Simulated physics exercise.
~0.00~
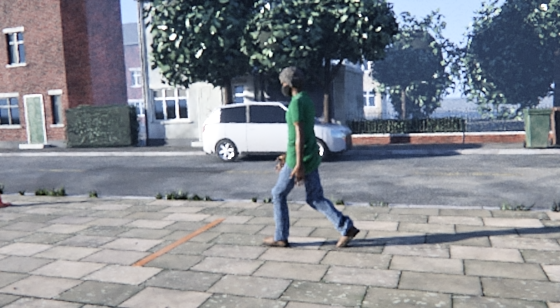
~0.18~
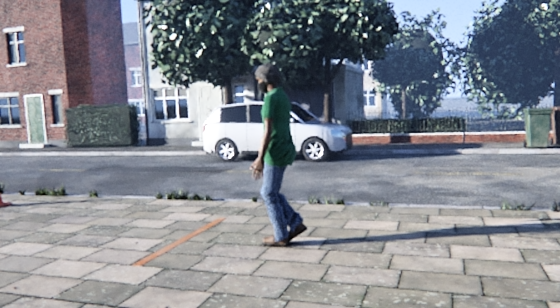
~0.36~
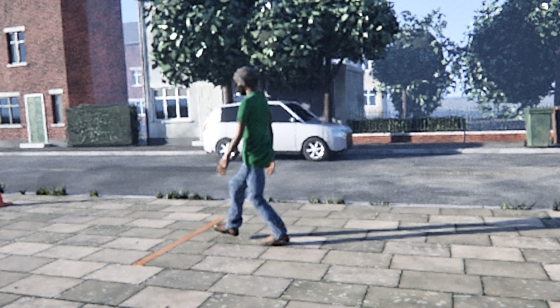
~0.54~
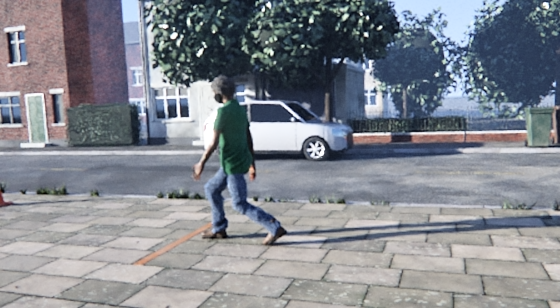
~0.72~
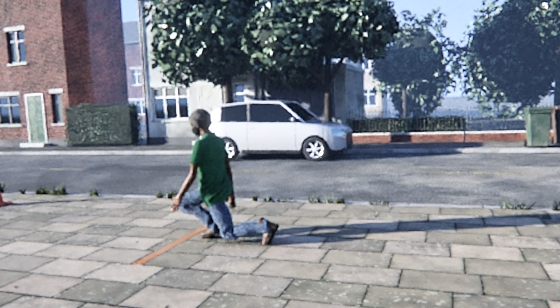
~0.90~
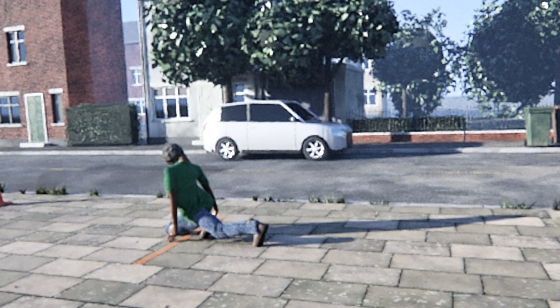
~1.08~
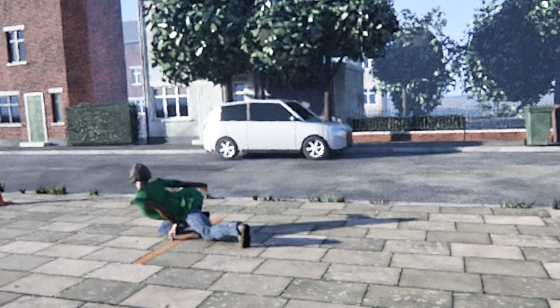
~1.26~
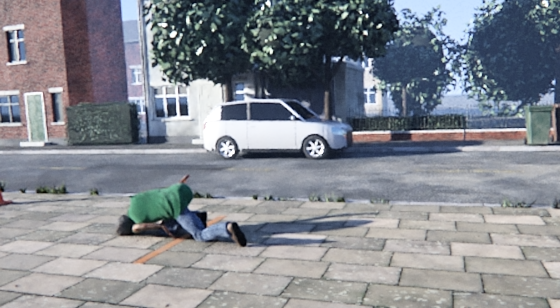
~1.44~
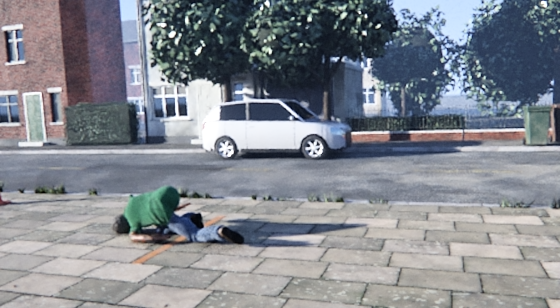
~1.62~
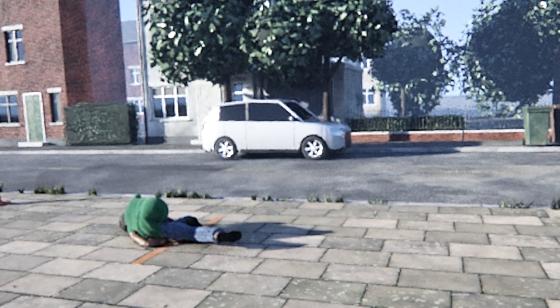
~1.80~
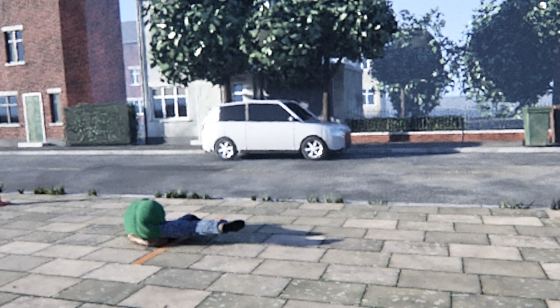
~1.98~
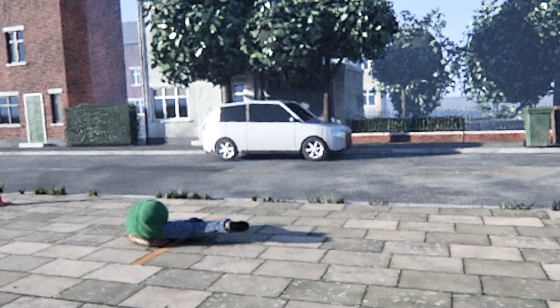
A person in a green shirt walks left, collapses forward and lies across the orange tape.
